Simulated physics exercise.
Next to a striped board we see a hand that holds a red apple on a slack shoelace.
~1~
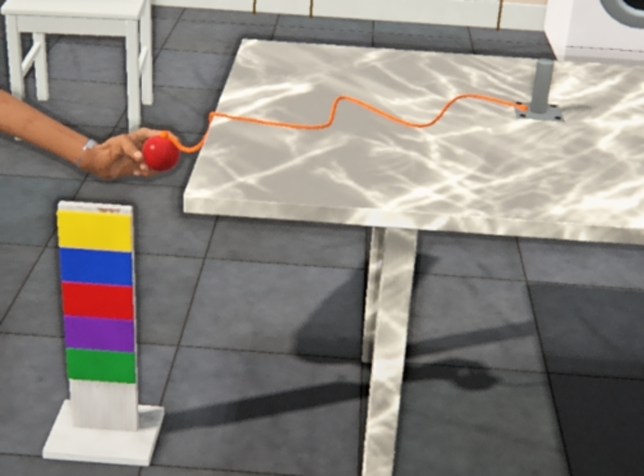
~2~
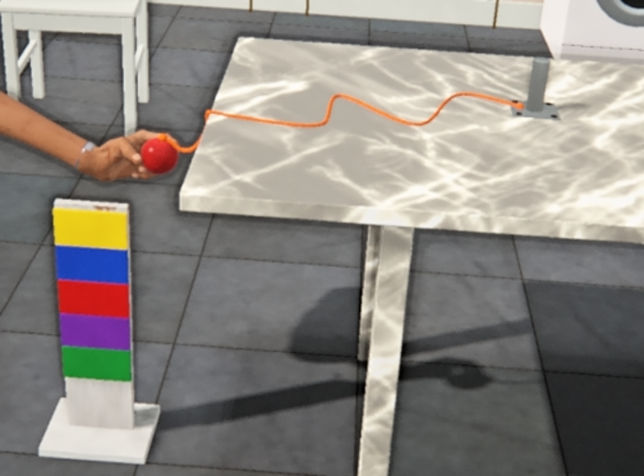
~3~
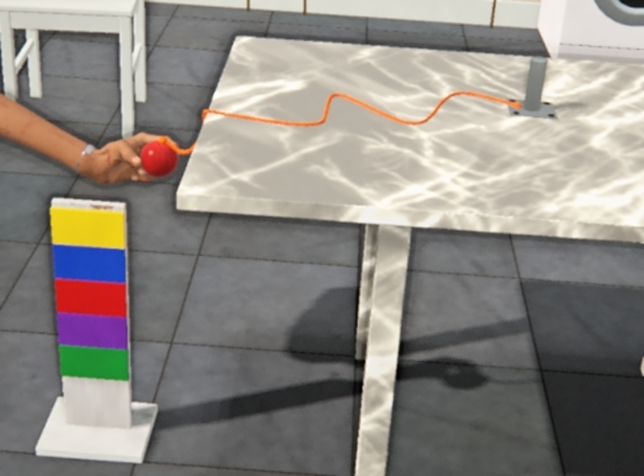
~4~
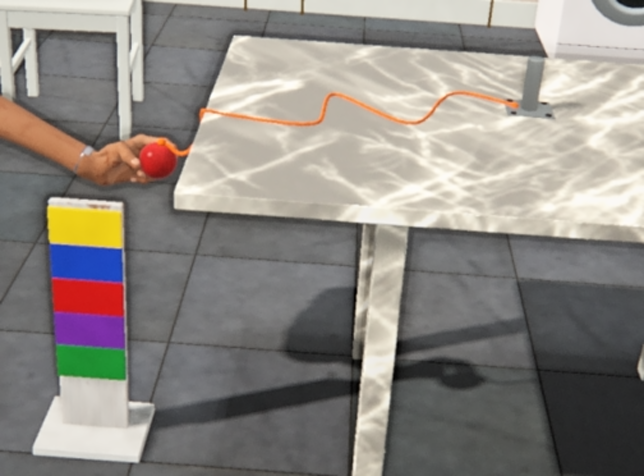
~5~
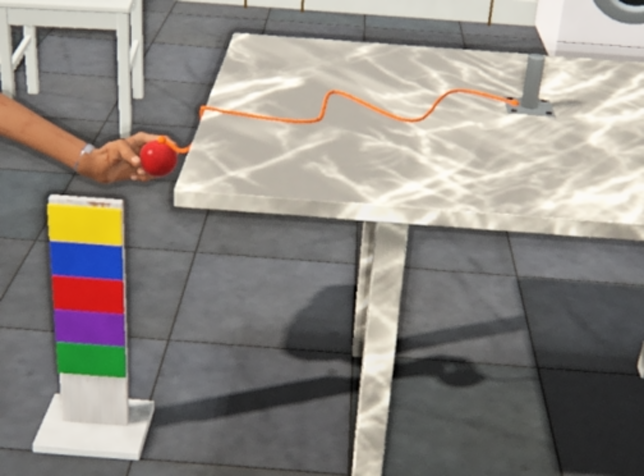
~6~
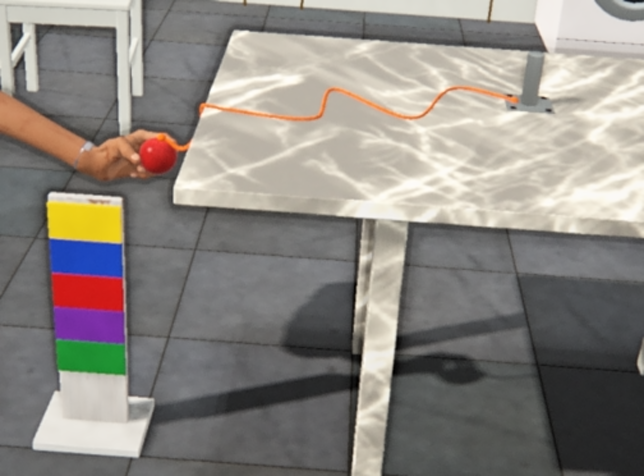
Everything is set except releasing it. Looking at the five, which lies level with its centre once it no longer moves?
The purple one lies level with its centre.
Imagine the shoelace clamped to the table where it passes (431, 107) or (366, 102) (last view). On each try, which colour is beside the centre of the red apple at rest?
Results, in sequence: Red / blue.
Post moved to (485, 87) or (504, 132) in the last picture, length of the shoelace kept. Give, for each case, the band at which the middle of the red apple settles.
Green; green.
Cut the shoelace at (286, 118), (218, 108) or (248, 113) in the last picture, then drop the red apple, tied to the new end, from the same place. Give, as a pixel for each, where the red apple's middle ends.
Approximate pixels, cut by cut: (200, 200); (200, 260); (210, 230).
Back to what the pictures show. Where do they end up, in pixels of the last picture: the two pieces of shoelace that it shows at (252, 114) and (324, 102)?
At (206, 206), then (207, 109).
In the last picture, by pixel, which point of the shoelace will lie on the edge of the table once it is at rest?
You'd find it at roughly (325, 100).
Soon after, apple near (217, 307); level with red.
Then, apple near (218, 325); level with purple.
At rest, apple near (208, 328); level with purple. Its middle rests at the purple band.
